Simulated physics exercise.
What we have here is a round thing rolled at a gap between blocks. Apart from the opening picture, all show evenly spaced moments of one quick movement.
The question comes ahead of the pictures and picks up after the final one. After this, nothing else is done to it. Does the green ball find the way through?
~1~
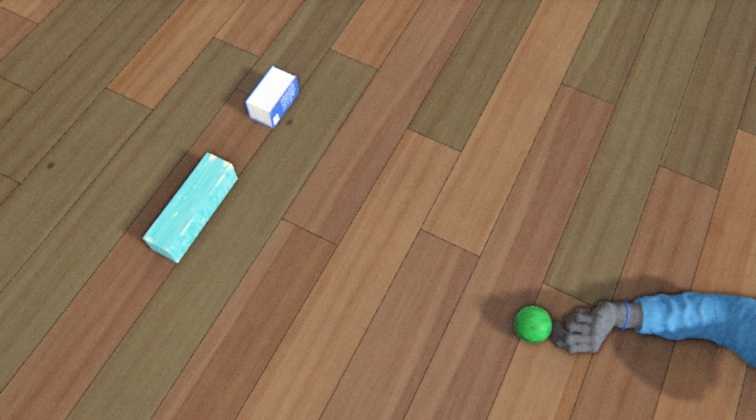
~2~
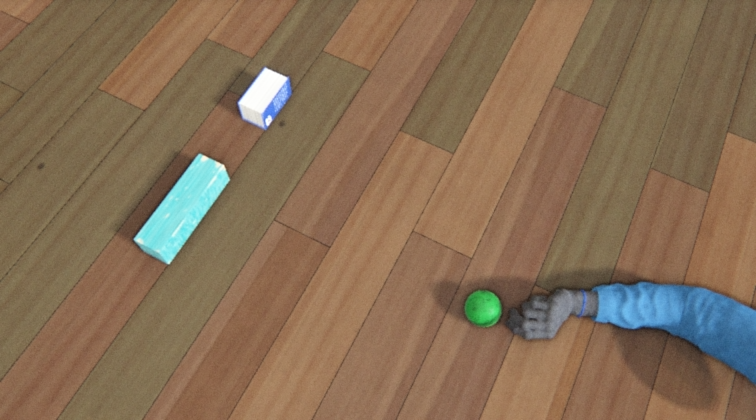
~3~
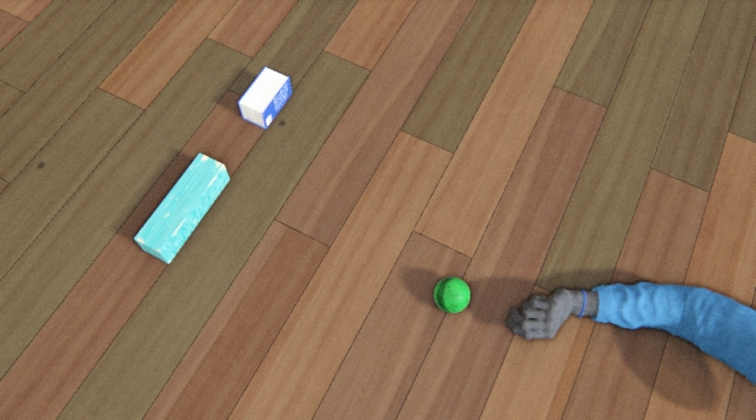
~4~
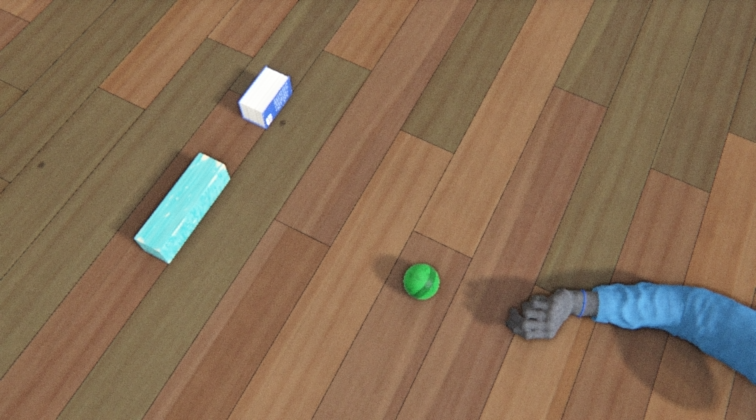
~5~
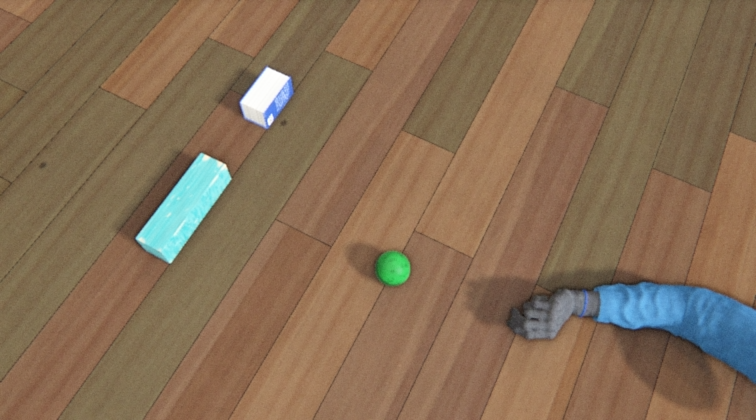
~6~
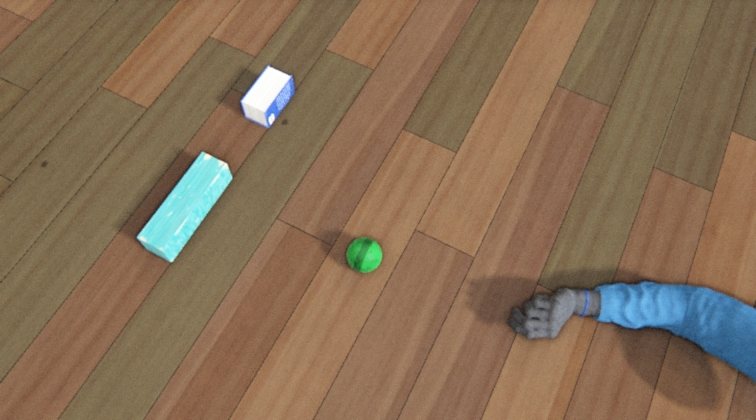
In the end the green ball bounces off.
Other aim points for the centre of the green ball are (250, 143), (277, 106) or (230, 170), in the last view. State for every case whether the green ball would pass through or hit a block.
Taking the aims in turn, it slips through, it gets blocked, and it gets blocked.
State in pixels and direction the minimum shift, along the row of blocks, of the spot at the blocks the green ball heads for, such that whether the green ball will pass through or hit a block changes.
A shift of 32 pixels, going up.
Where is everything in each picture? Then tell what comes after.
The first picture shows green ball (533, 325) under the hand; turquoise block (193, 207).
The second picture shows green ball (483, 309); blue book (266, 98).
The third picture shows green ball (452, 295); turquoise block (185, 207).
The fourth picture shows green ball (421, 281); blue book (266, 98).
The fifth picture shows green ball (393, 269); turquoise block (186, 207).
The sixth picture shows green ball (364, 255); blue book (269, 97).
Then, 0.26 s after the last picture, green ball heading on near (274, 215).
Then, 0.74 s after the last picture, green ball coming back near (239, 207).
By the end, the green ball hits a block.
